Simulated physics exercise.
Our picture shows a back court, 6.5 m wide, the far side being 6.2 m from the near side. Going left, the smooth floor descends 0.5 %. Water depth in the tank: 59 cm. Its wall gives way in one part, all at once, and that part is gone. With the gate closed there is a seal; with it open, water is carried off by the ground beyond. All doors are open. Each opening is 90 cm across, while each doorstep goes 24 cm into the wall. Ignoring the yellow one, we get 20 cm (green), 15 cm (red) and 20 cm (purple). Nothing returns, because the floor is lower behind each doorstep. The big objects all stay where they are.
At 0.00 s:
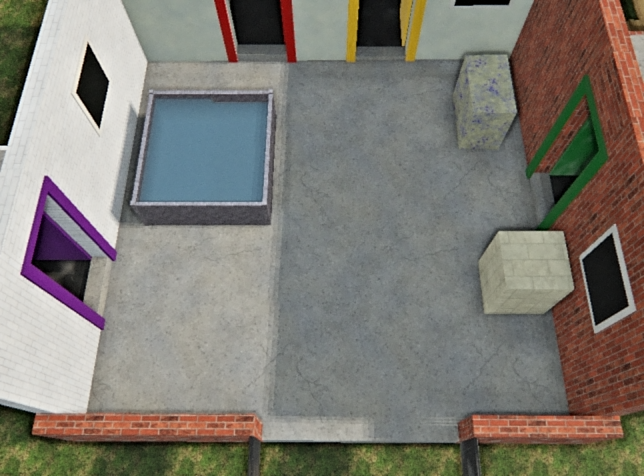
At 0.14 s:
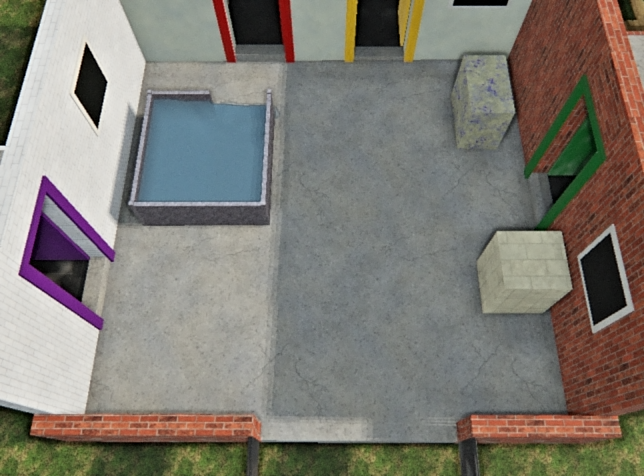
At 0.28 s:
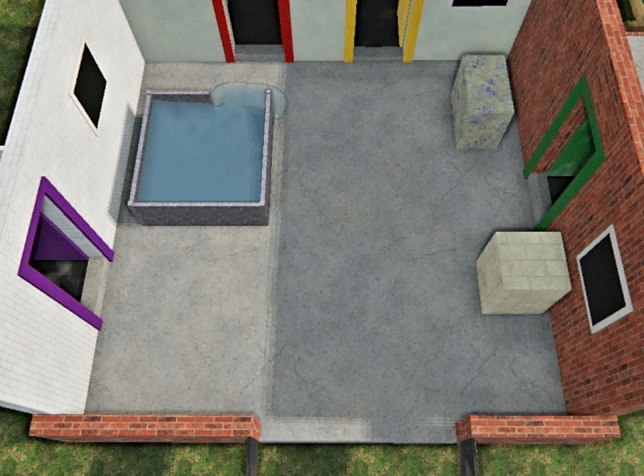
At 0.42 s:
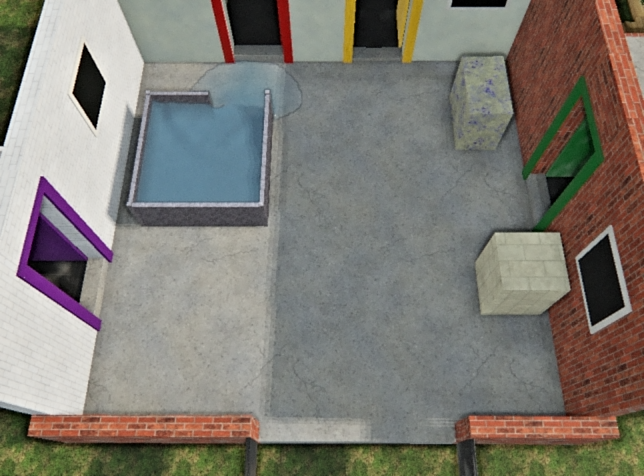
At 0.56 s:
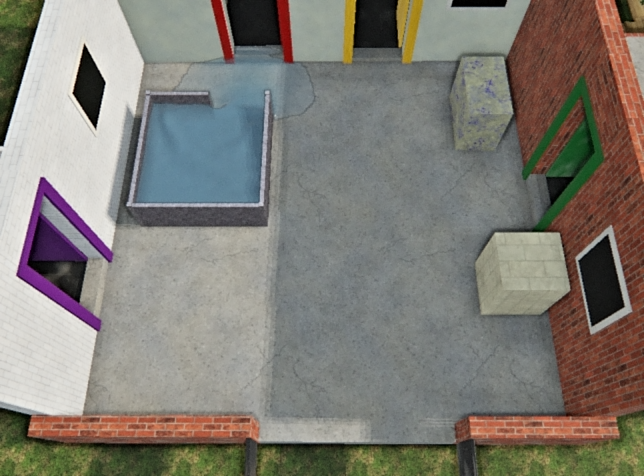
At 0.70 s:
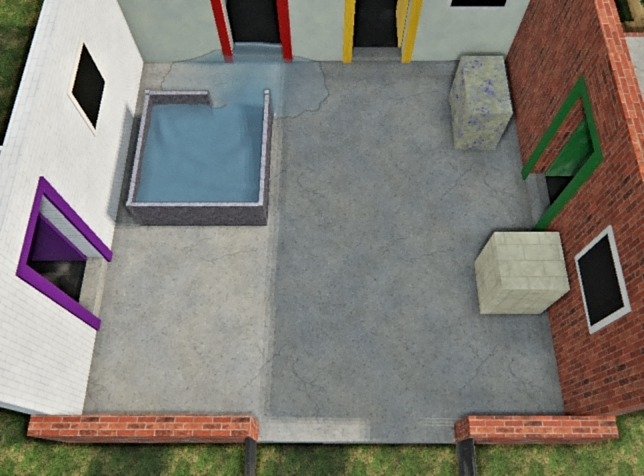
In a walled court, the tank's far wall opens and water spreads to the red door.
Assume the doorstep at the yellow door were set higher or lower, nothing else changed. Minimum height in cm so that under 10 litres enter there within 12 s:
4.5 cm.
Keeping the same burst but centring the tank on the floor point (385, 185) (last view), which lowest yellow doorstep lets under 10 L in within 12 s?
29 cm, give or take.
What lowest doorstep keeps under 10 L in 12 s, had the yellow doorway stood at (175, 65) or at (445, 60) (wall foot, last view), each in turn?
You'd want roughly 14.0 cm there first, then roughly 9.0 cm.
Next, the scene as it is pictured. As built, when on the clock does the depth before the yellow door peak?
That happens close to 1.8 s on the clock.
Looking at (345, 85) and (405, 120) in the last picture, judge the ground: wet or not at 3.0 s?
Note: Point one reached; point two reached.
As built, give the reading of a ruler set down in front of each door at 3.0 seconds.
Depths in cm: Green 0, yellow 7, red 24, purple 0.
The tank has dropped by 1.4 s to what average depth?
Averaged depth comes out at about 42 cm.
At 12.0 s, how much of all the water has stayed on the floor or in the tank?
Share still there: Approx. 80 percent.
After 1.4 s water covers 10 % of the floor, deepest (36 cm) near (234, 64); 5 cm at the yellow door, 0 litres in over its 8 cm doorstep.
After 3.0 s water covers 30 % of the floor, deepest (24 cm) near (243, 72); 7 cm at the yellow door, 1 litre in over its 8 cm doorstep.
After 12.0 s water covers 95 % of the floor, deepest (8 cm) near (138, 227); 4 cm at the yellow door, 1 litre in over its 8 cm doorstep.
At the yellow door as built, the water arrived by 1.2 s and peaked near 9 cm at 1.8 s.
With a doorstep of 4 cm, 15 litres would have come in within the 12 s; with 5.5 cm, 6 litres. So under 10 litres takes about 4.5 cm.
